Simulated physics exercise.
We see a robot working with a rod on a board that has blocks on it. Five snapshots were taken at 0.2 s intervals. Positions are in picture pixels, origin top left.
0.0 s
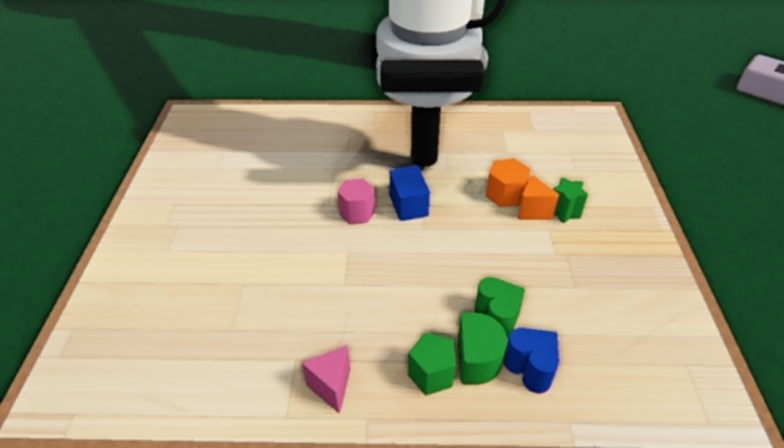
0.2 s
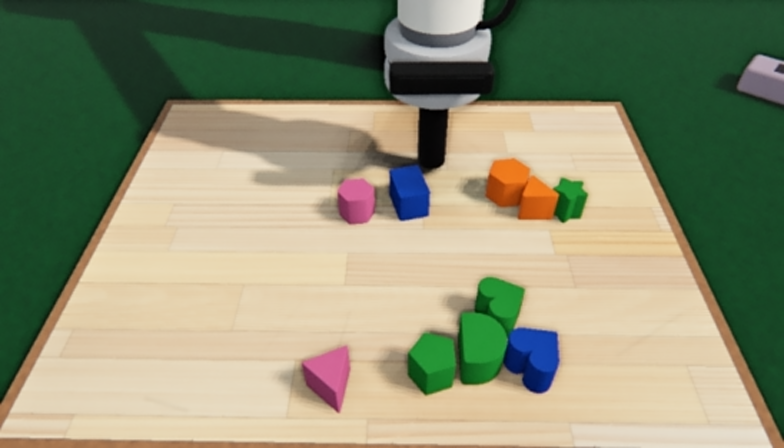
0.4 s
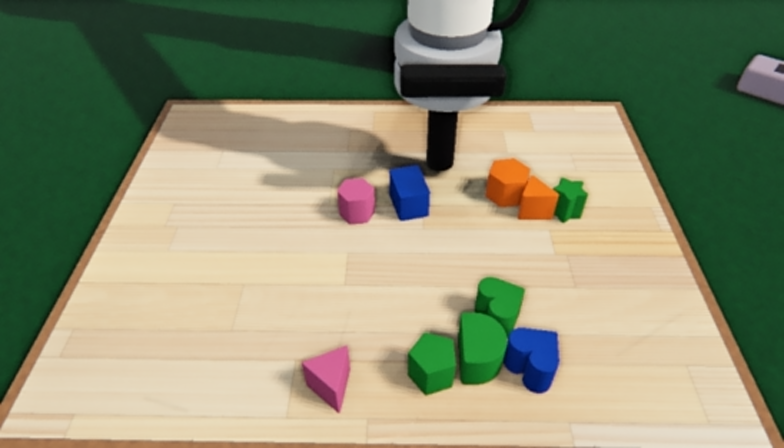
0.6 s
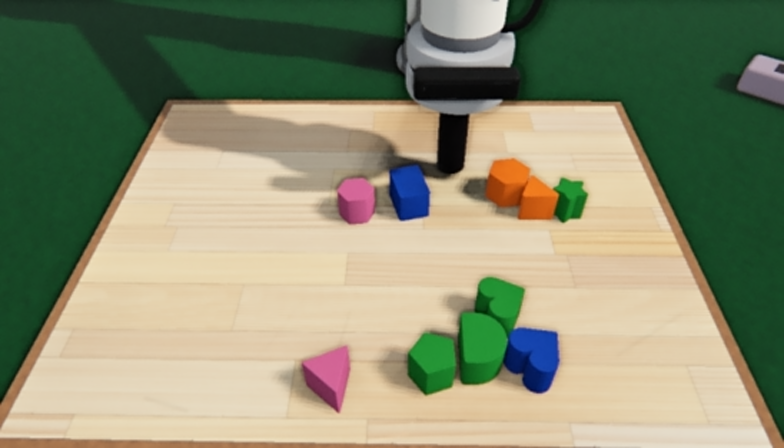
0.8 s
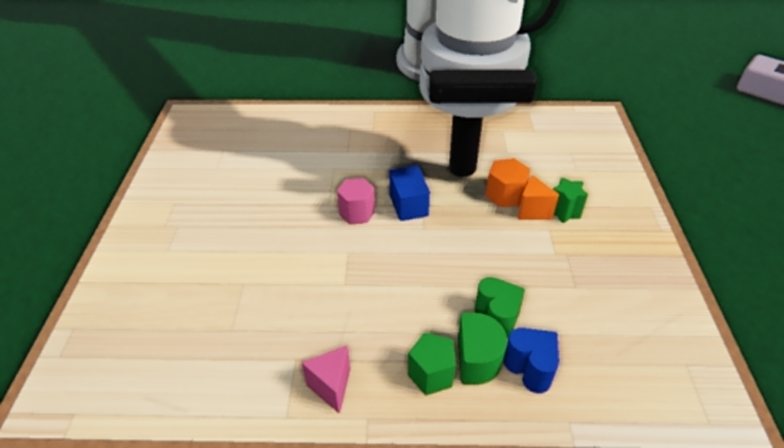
A white robot arm with a black rod stands at the far edge of a pale wooden board on a green surface, seen from above the near side. Pink and blue blocks sit left of the rod, orange and green ones right, with green, blue and pink blocks nearer. The rod glides slowly right and slightly nearer, while the blocks and camera stay still.
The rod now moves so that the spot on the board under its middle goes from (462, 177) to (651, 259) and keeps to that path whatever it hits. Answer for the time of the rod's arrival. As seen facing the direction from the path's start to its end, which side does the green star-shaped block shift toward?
Facing from start to end, it will go to the left.
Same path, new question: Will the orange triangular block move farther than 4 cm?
I'd say yes.
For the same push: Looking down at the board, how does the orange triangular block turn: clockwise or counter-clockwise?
From above, it looks like the orange triangular block goes clockwise.
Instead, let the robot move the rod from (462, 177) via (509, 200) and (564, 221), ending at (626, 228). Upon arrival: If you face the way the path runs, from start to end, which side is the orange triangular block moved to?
Seen from start to end, it moves right.
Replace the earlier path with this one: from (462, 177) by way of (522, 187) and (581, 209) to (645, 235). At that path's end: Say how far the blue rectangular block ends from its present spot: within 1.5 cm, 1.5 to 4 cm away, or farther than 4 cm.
Short of 1.5 cm.
On the path given first. One third of the way, rod (521, 193); orange six-sided block (553, 193), turned 25° clockwise; orange triangular block (573, 216), turned 20° clockwise; green star-shaped block (588, 192), turned 45° anticlockwise.
Two thirds of the way, rod (585, 220); orange six-sided block (620, 225), turned 40° clockwise; orange triangular block (605, 245), turned 95° clockwise; green star-shaped block (620, 197), turned 90° anticlockwise.
At the end, rod (655, 251); blue rectangular block in place; orange six-sided block (681, 265), turned 75° clockwise; orange triangular block (606, 247), turned 105° clockwise; green star-shaped block (633, 199), turned 150° anticlockwise.
